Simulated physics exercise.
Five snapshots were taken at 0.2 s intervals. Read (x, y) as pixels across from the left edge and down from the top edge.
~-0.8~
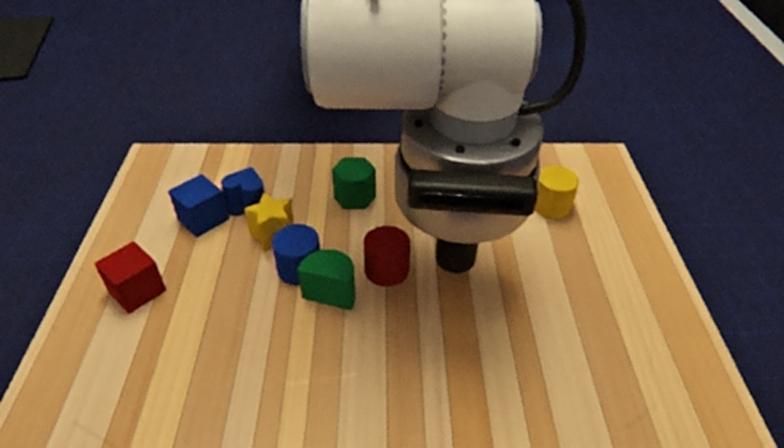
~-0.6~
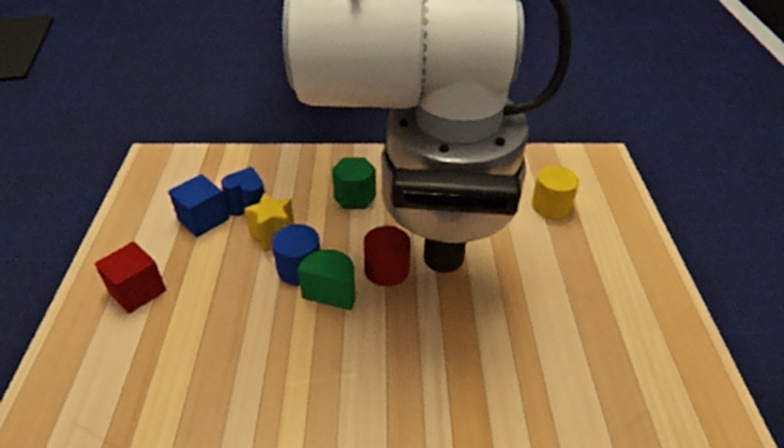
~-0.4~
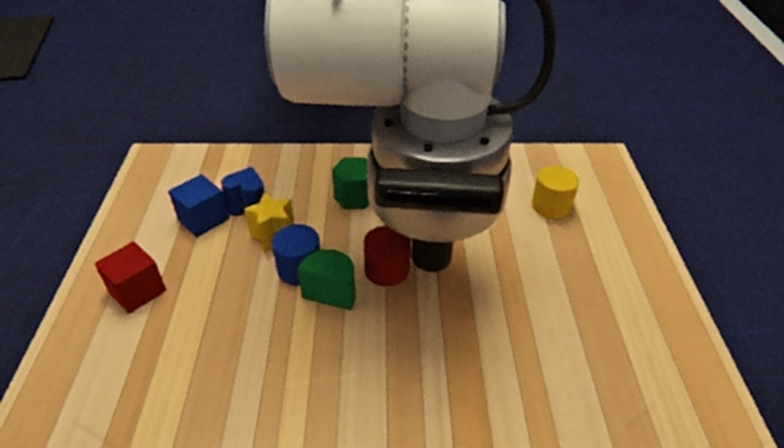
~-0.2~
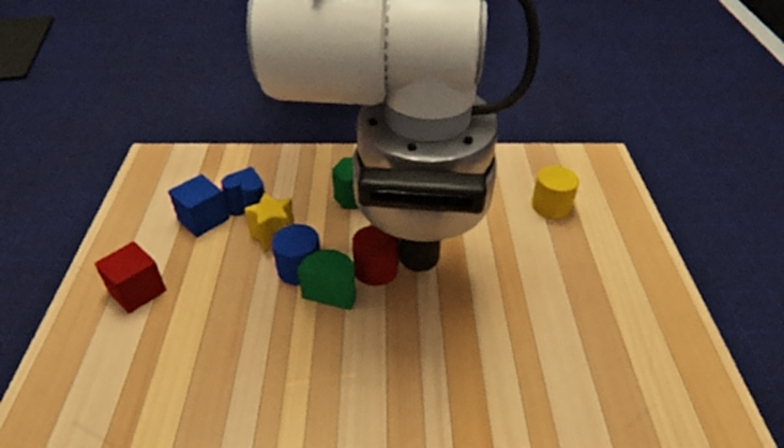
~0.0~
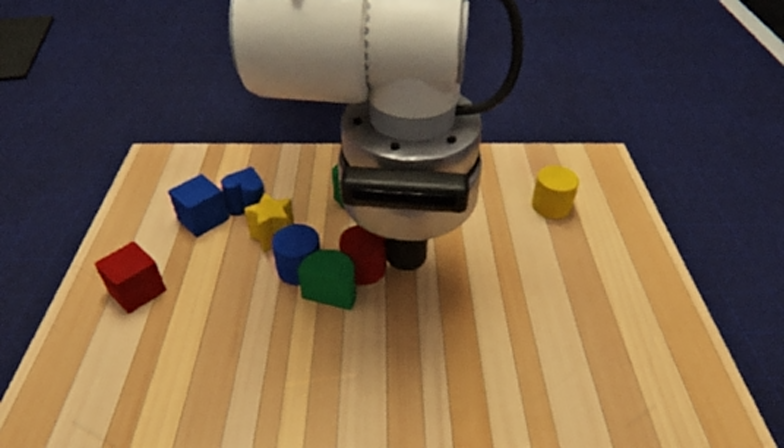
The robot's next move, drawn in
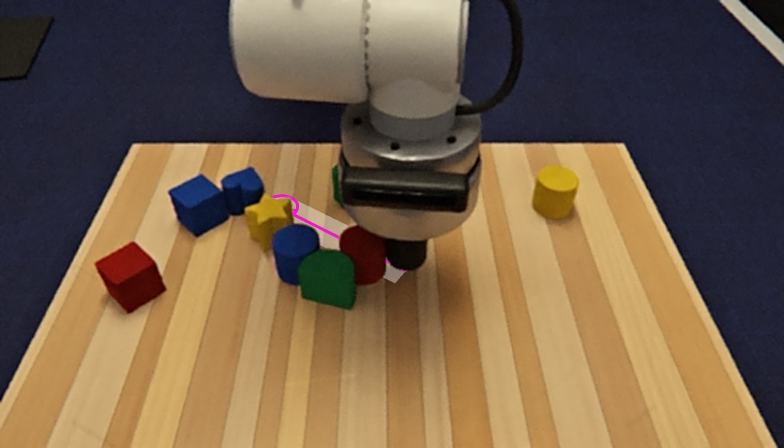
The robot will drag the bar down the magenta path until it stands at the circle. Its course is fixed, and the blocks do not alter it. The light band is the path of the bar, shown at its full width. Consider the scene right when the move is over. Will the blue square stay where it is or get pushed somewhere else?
It is left in place.
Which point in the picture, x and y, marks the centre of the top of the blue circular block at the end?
My prediction: (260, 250).
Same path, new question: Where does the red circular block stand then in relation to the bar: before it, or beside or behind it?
The red circular block is left behind or beside.
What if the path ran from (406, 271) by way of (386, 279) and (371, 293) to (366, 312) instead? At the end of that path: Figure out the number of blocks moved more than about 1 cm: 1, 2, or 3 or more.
Total moved: Two.
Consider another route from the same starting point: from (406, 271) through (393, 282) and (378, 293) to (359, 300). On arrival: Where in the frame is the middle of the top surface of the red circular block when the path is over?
It should be at about (339, 241).
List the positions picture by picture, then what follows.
Bar tip (455, 259); block tops, blue square (195, 190); blue heart (243, 179); yellow star (269, 207); blue circular block (296, 239); red circular block (387, 241), in the first frame.
Bar (443, 258); blocks unchanged, in the second frame.
Bar (431, 258); blocks unchanged, in the third frame.
Bar (419, 257); red circular block (375, 240), in the fourth frame.
Bar (407, 256); blue square (195, 190); blue heart (243, 179); yellow star (269, 207); blue circular block (296, 239); red circular block (363, 239), in the fifth frame.
Path on the board, from (406, 271) directly to (280, 208).
What follows on the original path. One third of the way, bar (360, 234); blue circular block (272, 244); red circular block (319, 233).
Two thirds of the way, bar (317, 213); blue circular block (260, 250); red circular block (301, 229).
At the end, bar (277, 193); blue square in place; blue heart (236, 177); yellow star (258, 203), turned 60° anticlockwise; blue circular block (260, 250); red circular block (301, 229).
